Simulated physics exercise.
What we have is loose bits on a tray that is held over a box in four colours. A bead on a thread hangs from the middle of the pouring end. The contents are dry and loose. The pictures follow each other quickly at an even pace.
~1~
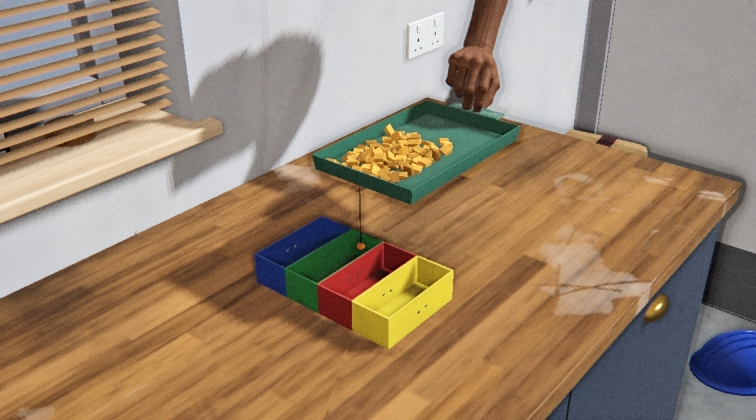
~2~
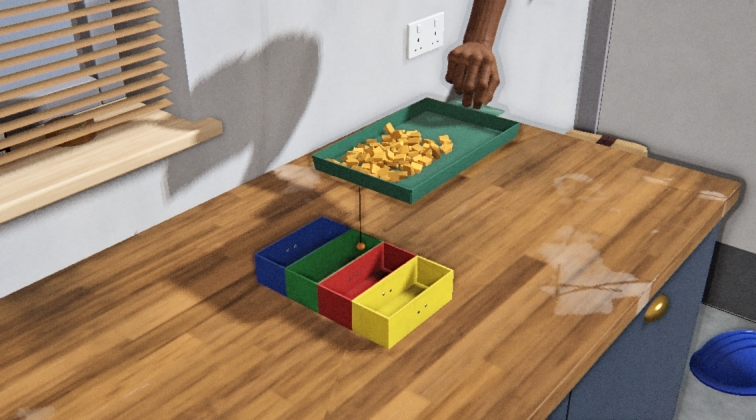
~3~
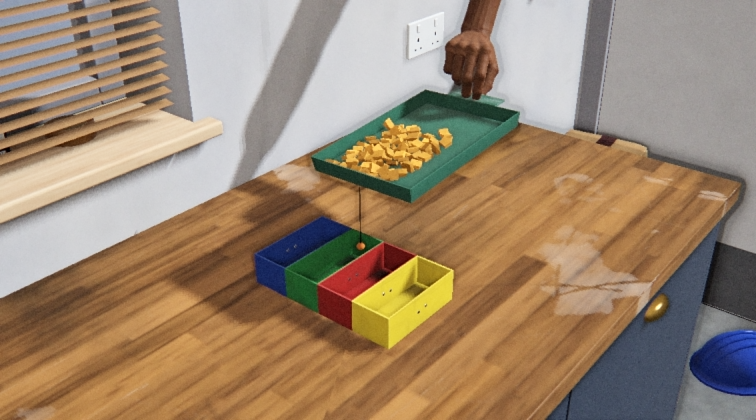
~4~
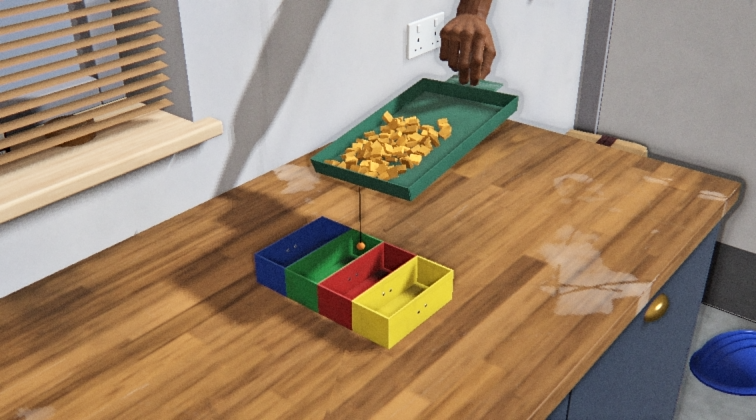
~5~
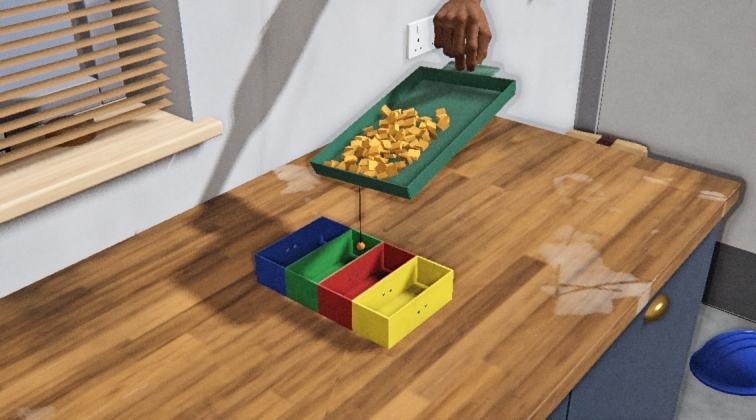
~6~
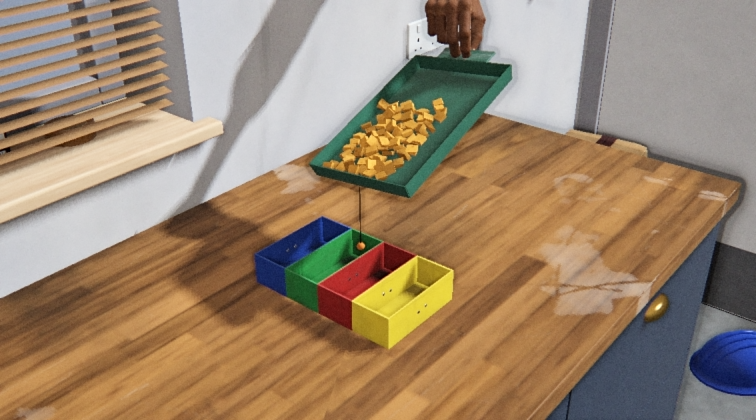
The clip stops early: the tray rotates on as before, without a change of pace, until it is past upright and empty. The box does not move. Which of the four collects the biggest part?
The blue cell gets the most.
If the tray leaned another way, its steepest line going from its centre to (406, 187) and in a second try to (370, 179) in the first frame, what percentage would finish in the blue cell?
In turn 0 and 20 in a hundred.
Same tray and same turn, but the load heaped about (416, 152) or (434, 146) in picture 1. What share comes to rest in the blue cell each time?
In turn 40 and 60 in a hundred.
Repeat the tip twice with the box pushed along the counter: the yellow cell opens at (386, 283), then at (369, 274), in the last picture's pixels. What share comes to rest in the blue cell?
Roughly 20 per cent, and 0 per cent.
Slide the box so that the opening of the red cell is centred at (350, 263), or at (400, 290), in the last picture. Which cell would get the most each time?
The first try: Green. The second: That blue cell.
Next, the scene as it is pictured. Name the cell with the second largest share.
It is the green cell.
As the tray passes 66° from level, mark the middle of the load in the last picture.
Near (344, 158).
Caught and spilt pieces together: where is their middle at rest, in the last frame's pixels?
Near (304, 272).
Soon after the last picture, tray tipped steeply; all on the tray.
A little later, tray tipped past a quarter turn; about half on the tray; about a quarter in the blue cell; a small part in the green cell; a stray few in the red cell; a small part falling or outside the box.
Later still, tray tipped past a quarter turn; about half in the blue cell; about a third in the green cell; a stray few in the red cell.
At rest, tray tipped past a quarter turn; about half in the blue cell; about a third in the green cell; a stray few in the red cell; none in the yellow cell.
